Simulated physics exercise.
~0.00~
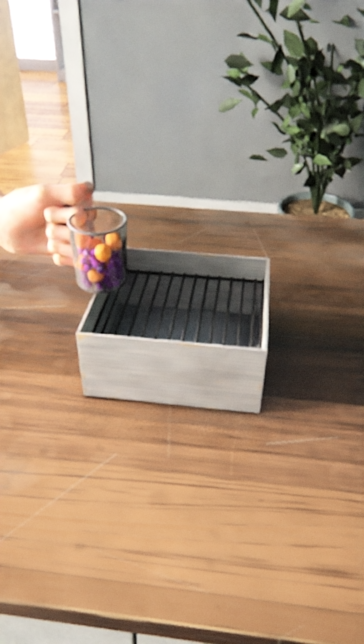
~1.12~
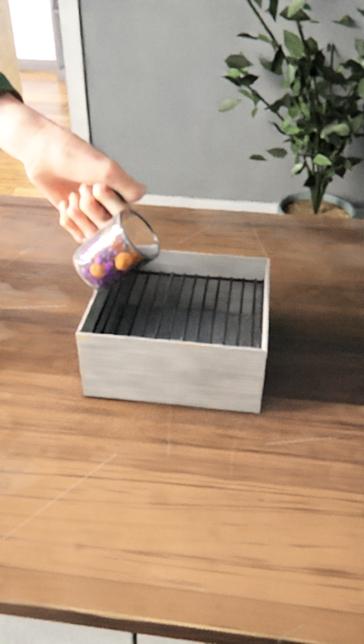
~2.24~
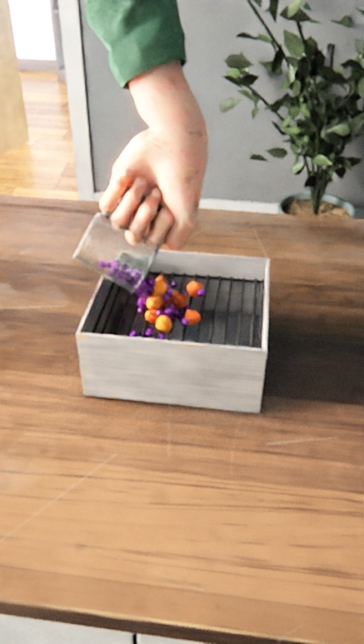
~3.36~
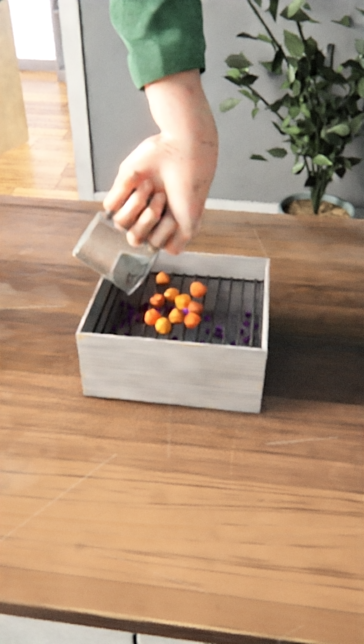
At first, a hand holds a clear cup with a mix of orange and purple pieces above a pale box with a dark wire rack across it, on a wooden table. The hand tilts the cup toward the rack, with the pieces still inside. It then tips the cup further, and orange and purple pieces tumble out onto the wires. The larger orange pieces gather on top while the small purple ones slip through the gaps. Finally, the cup is emptied, the orange pieces rest on the rack, and nearly all the purple ones lie beneath it.
